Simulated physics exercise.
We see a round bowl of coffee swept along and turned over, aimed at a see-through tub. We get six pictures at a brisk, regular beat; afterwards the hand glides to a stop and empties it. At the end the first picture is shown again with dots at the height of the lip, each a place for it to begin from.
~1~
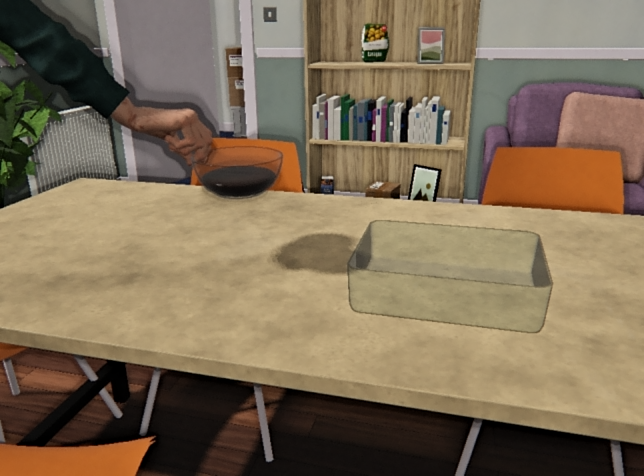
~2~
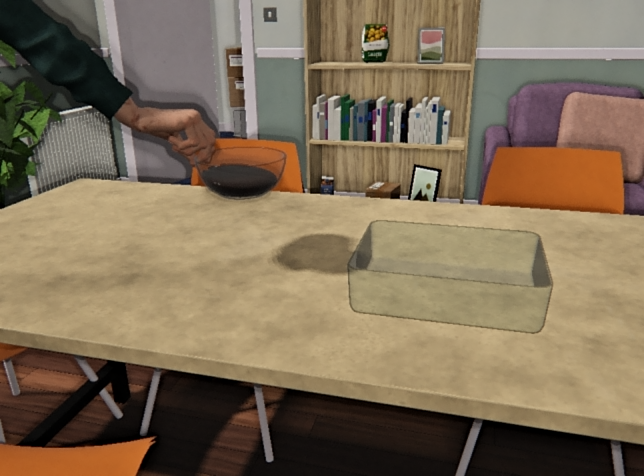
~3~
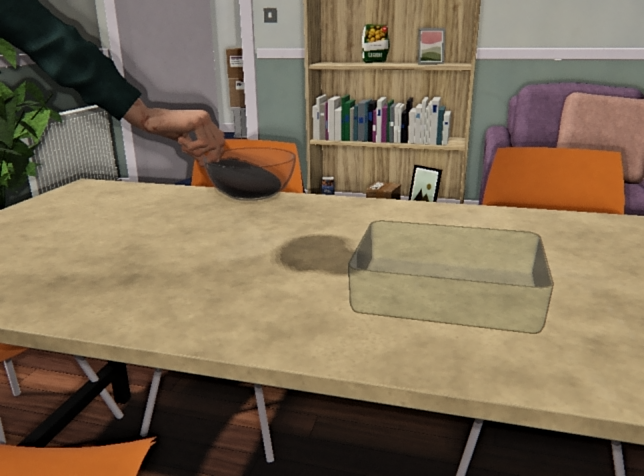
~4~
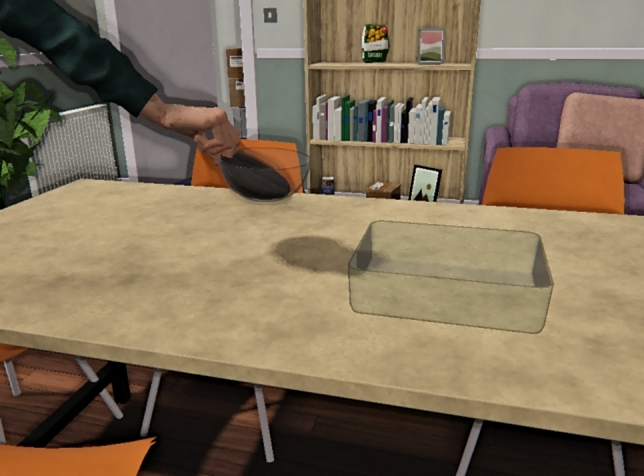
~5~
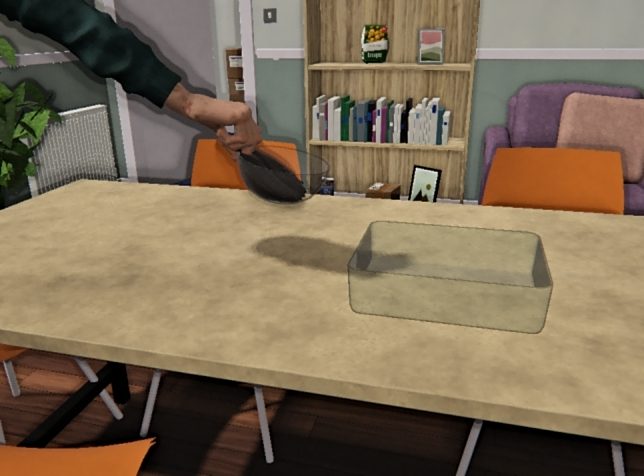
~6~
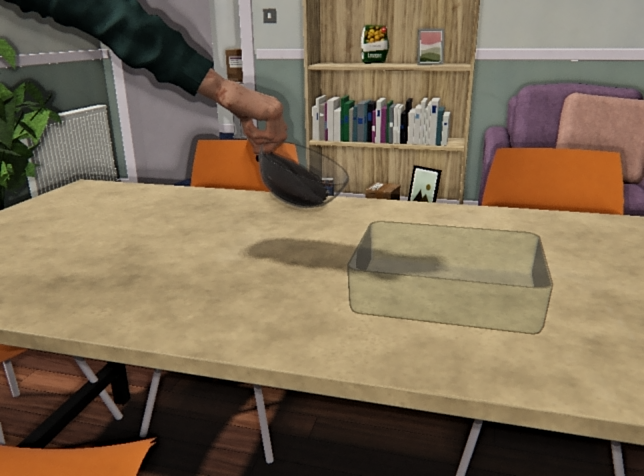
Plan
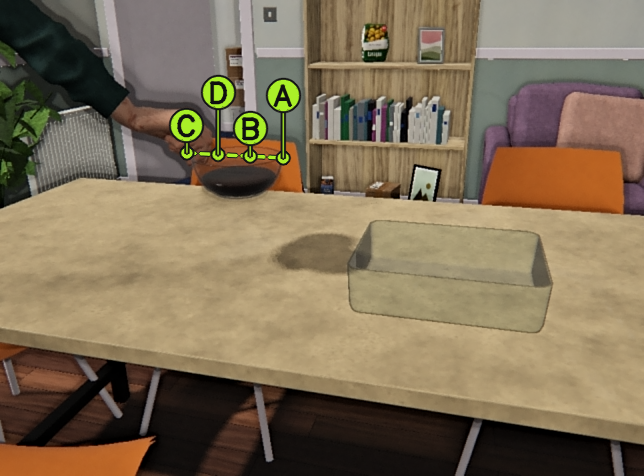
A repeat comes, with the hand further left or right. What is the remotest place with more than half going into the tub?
The answer is place D.
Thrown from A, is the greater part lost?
No, not at all.
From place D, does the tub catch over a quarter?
Yes, it does.
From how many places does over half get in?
Three of the four.
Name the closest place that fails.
C it is.
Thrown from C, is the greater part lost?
Yes, it does.
On the marked copy, A at (283, 157); B at (250, 156); C at (186, 153); D at (218, 154).
For place A, about 92 % lands in the tub, 5 % falls short and 3 % goes beside or beyond.
For place B, about 83 % lands in the tub, 8 % falls short and 10 % goes beside or beyond.
For place C, about 30 % lands in the tub, 65 % falls short and 5 % goes beside or beyond.
For place D, about 67 % lands in the tub, 27 % falls short and 6 % goes beside or beyond.
